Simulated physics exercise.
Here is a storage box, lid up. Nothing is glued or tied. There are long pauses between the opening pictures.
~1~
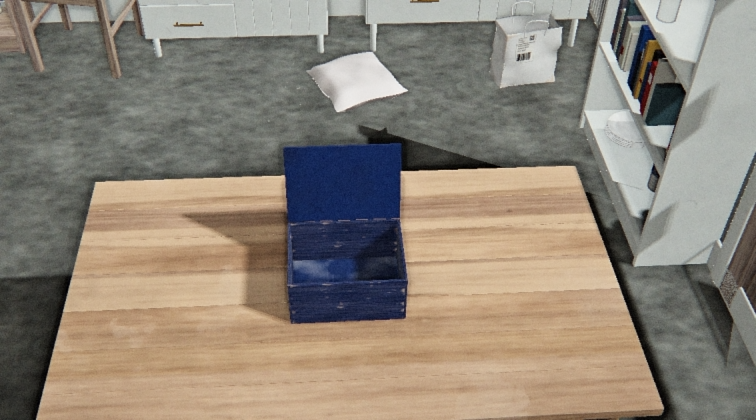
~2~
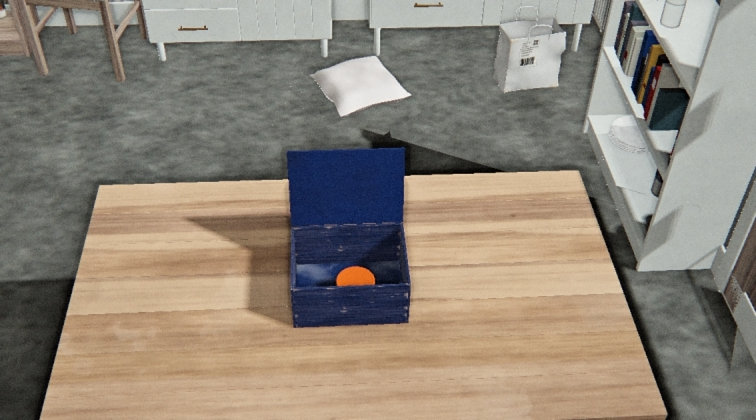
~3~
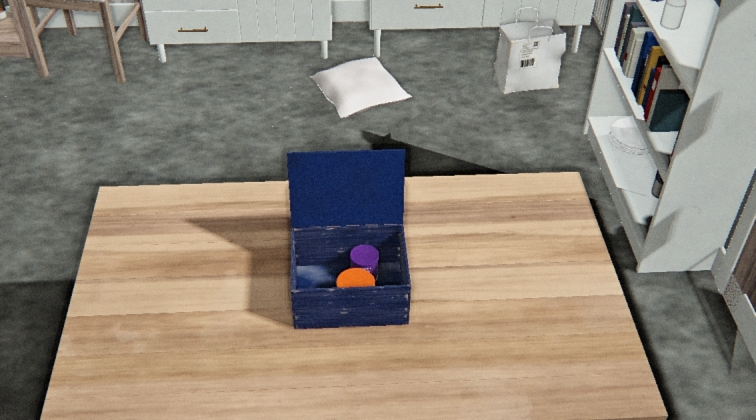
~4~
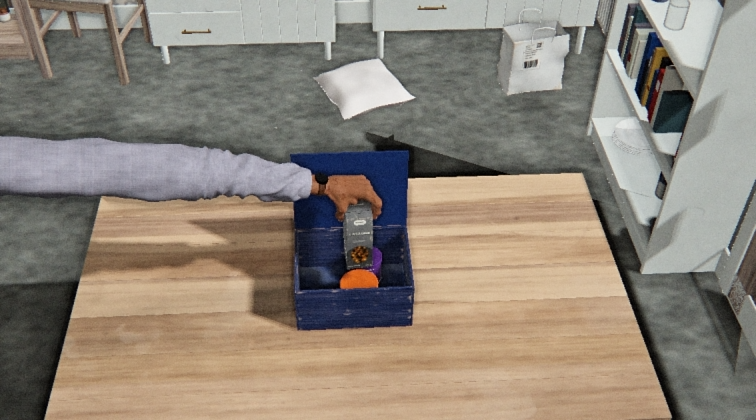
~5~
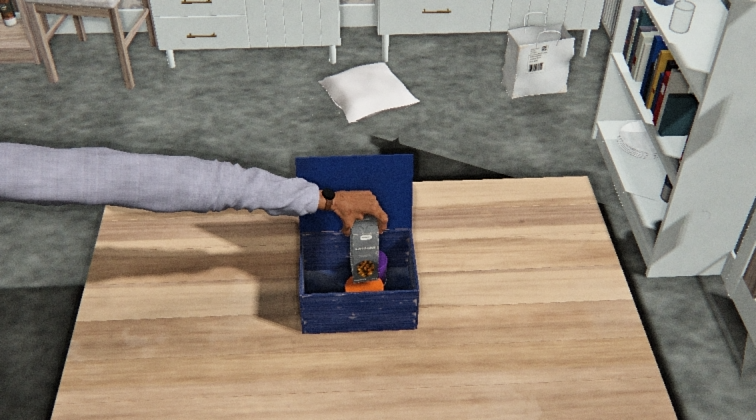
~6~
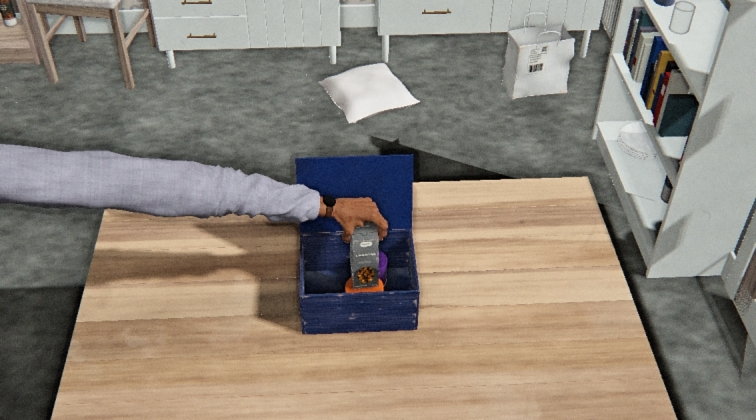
The clip shows an open blue box on a wooden table, empty until a round orange object and then a purple tin appear inside; an arm from the left then lowers a grey carton in among them, hand still on it.
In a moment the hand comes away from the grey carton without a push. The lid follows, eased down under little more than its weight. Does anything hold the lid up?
Outcome: The lid will not close.
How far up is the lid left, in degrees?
Some 50° above the rim.
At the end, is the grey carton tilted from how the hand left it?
It stays as placed.
Then, 0.90 s after the last picture, lid starting down; grey carton tipped 4° from how it was near (364, 258).
Then, 1.20 s after the last picture, grey carton resting near (364, 258).
Then, 1.40 s after the last picture, lid 72° above the rim; grey carton tipped 4° from how it was near (364, 258).
Then, 1.60 s after the last picture, lid 58° above the rim; grey carton tipped 3° from how it was near (364, 258).
At rest, lid 51° above the rim; left askew, grey carton; the other 2 in place. Seen from the same camera at the end, grey carton near (364, 258).
